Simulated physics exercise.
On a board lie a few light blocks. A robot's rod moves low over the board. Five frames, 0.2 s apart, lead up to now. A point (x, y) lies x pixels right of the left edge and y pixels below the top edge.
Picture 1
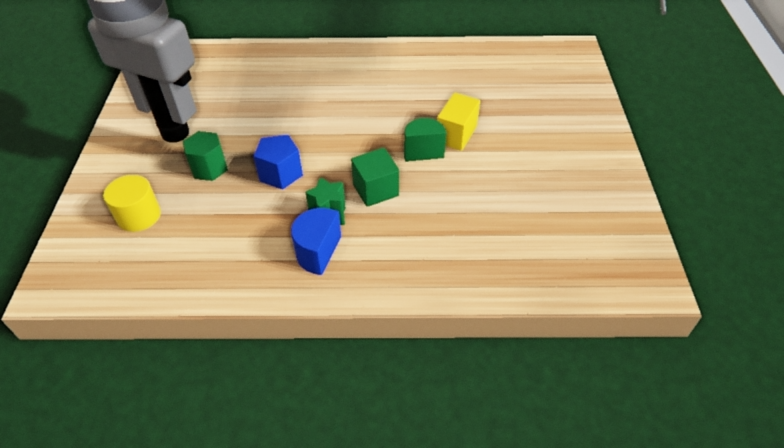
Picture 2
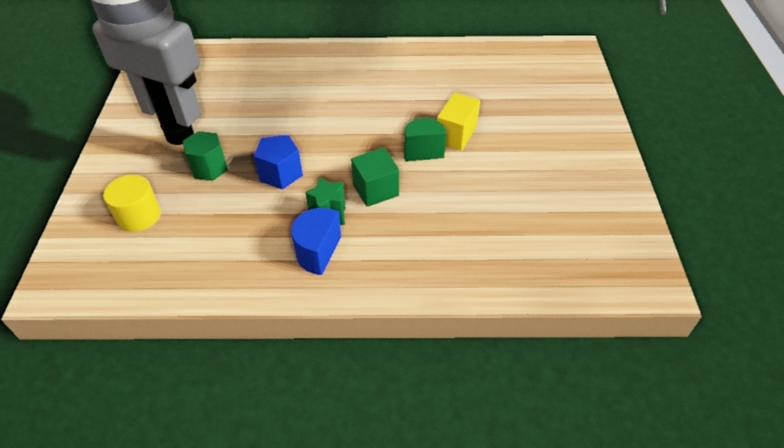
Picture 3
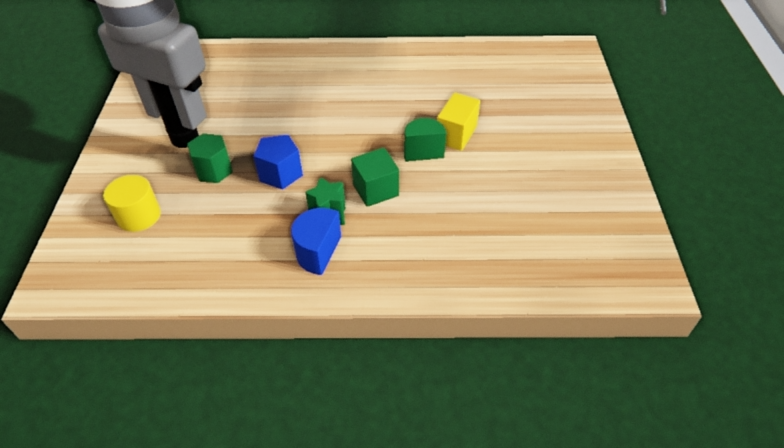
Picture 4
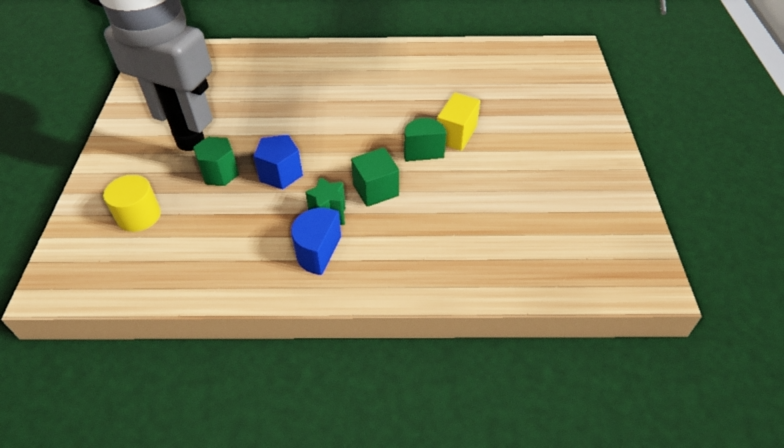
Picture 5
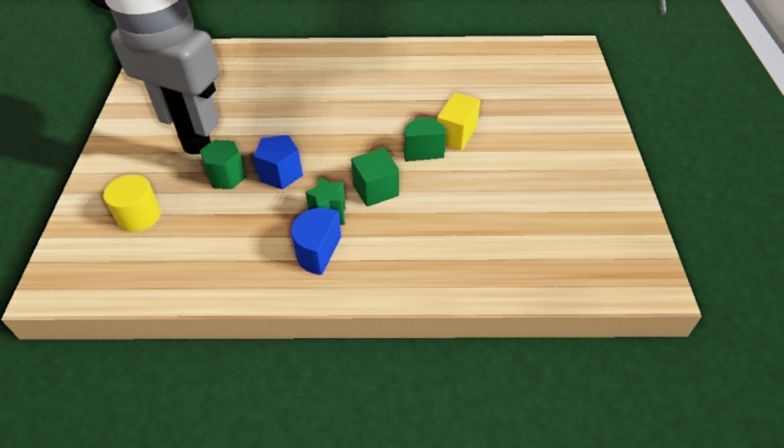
The clip shows a robot's dark rod moving slightly right over a wooden board of yellow, blue and green blocks, then pushing the green hexagonal block a short way right toward the blue pentagonal block, while the other blocks stay still.
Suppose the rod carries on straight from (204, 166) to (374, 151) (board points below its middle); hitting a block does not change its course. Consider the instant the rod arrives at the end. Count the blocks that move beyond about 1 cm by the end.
A pair of blocks is moved.
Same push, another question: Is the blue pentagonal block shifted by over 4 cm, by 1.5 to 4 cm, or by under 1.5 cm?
My prediction: Between 1.5 and 4 cm.
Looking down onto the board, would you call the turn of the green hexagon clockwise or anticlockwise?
Rotation: Clockwise.
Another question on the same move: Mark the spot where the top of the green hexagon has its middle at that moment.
Close to (243, 157).
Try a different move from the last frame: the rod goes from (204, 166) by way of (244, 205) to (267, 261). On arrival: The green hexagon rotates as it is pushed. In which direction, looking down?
It spins against the clock.
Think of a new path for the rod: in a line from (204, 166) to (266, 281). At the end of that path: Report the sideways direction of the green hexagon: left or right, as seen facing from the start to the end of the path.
The answer is left.
The first path, step by step. One third of the way, rod at (258, 141); green hexagon at (243, 157), turned 50° clockwise; blue pentagonal block at (283, 151), turned 20° anticlockwise.
Two thirds of the way, rod at (315, 136); green hexagon at (243, 157), turned 50° clockwise; blue pentagonal block at (296, 154).
At the end, rod at (373, 132); green hexagon at (243, 157), turned 50° clockwise; blue pentagonal block at (296, 154); green square piece unmoved.
